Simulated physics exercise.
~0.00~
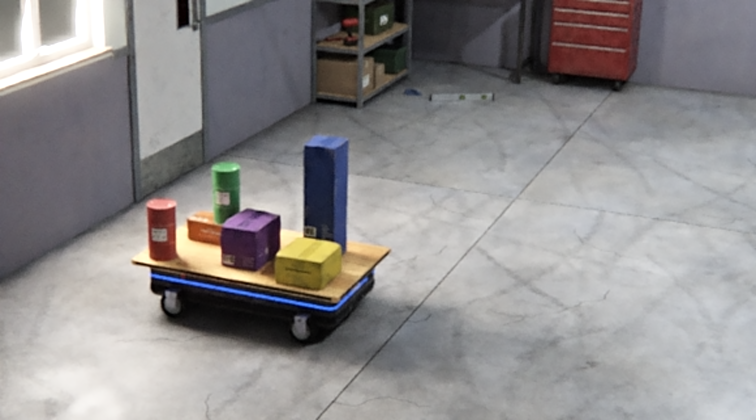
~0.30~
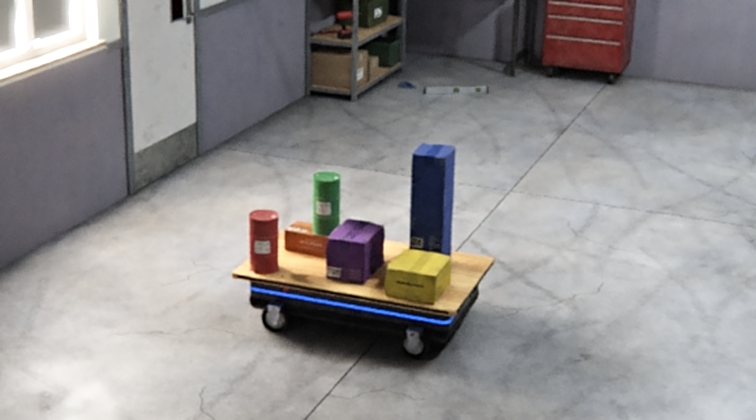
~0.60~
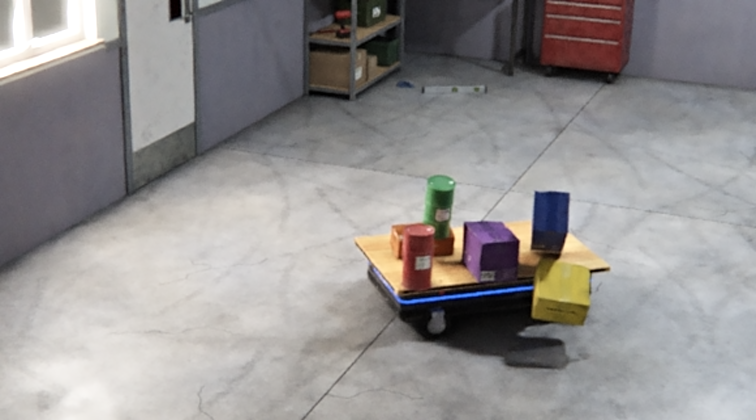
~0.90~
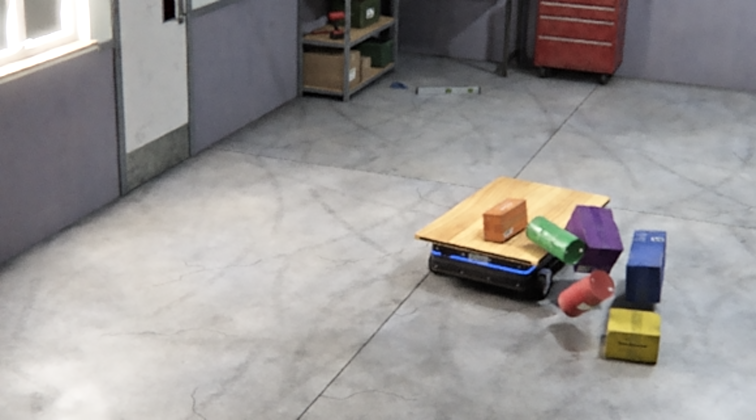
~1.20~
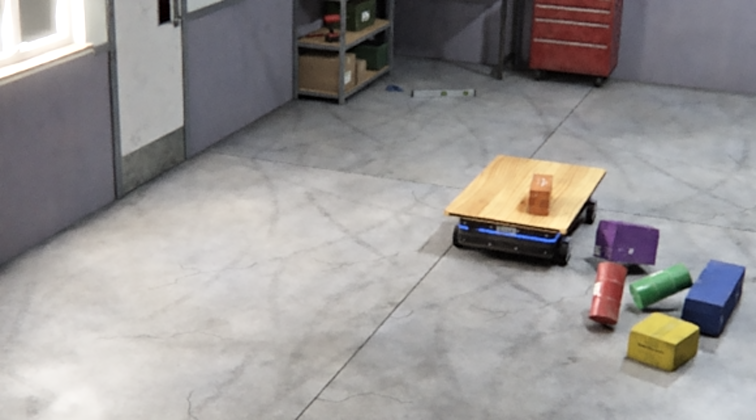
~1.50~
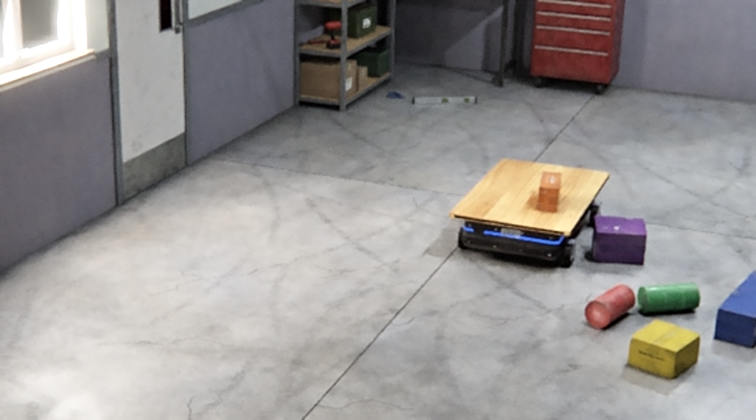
Delivery cart gliding right across a garage floor and turning away, spilling boxes and canisters, then stopping with one toppled orange parcel aboard.
